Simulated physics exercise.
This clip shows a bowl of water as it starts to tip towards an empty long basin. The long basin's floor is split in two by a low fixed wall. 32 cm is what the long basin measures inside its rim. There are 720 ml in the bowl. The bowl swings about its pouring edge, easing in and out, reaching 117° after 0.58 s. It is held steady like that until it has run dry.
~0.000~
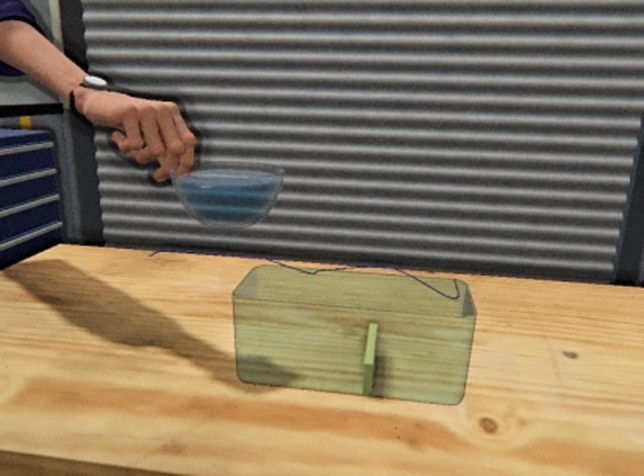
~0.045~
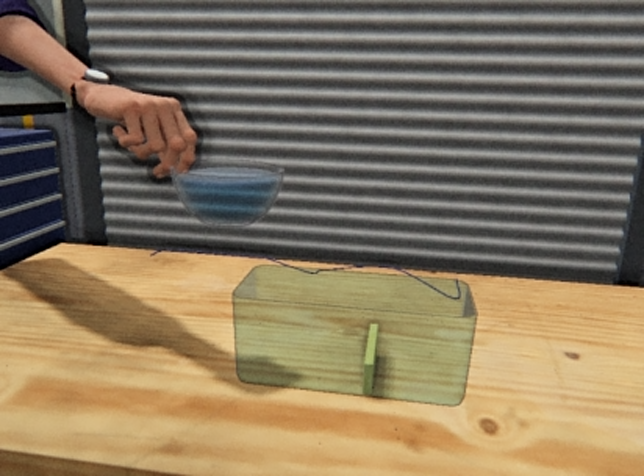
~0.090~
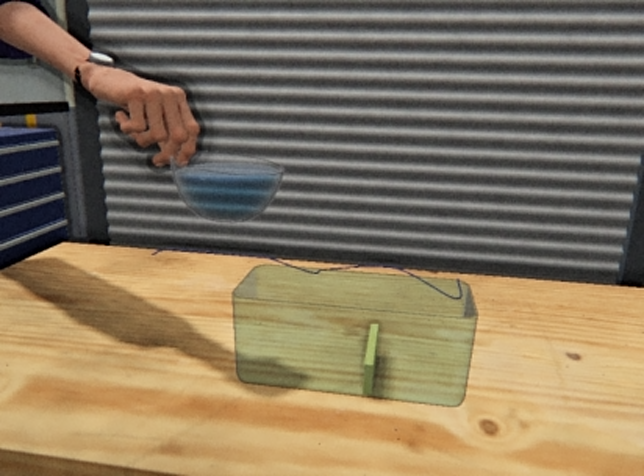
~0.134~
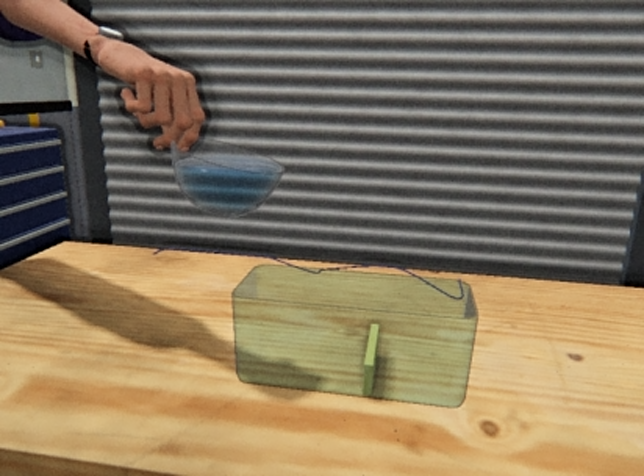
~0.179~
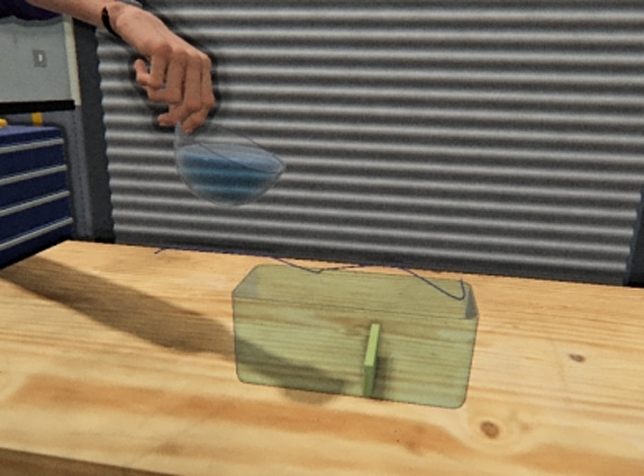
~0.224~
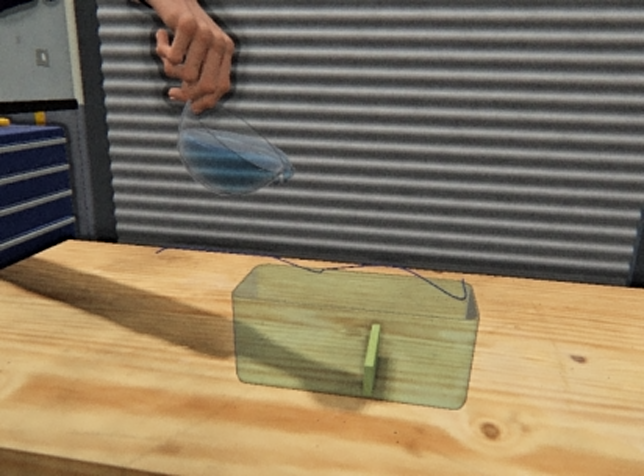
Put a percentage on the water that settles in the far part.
Roughly 46 per cent ends up there.
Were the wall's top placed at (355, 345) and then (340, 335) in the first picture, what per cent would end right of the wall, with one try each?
Around 55 and 70 percent, in that order.
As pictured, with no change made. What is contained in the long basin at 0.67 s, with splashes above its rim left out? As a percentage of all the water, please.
Roughly 96 per cent.
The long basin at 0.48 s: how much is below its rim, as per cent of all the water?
Close to 12 in a hundred.
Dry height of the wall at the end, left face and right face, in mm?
Left side: Around 32 mm. Right side: Around 24 mm.
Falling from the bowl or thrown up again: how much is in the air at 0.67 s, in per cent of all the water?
It comes to some 3 percent of the total.
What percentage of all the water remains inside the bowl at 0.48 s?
I reckon about 16 in a hundred is still held.
By 0.48 s the tilt is 109° and 15 per cent is still to pour, 13 is left of the wall and 0 right of it.
By 0.67 s the tilt is 117° and 0 per cent is still to pour, 29 is left of the wall and 67 right of it.
By 0.87 s the tilt is 117° and 0 per cent is still to pour, 34 is left of the wall and 38 right of it.
By 1.08 s the tilt is 117° and 0 per cent is still to pour, 46 is left of the wall and 46 right of it.
At rest 47 per cent lies left of the wall, 46 right of it and 8 outside.
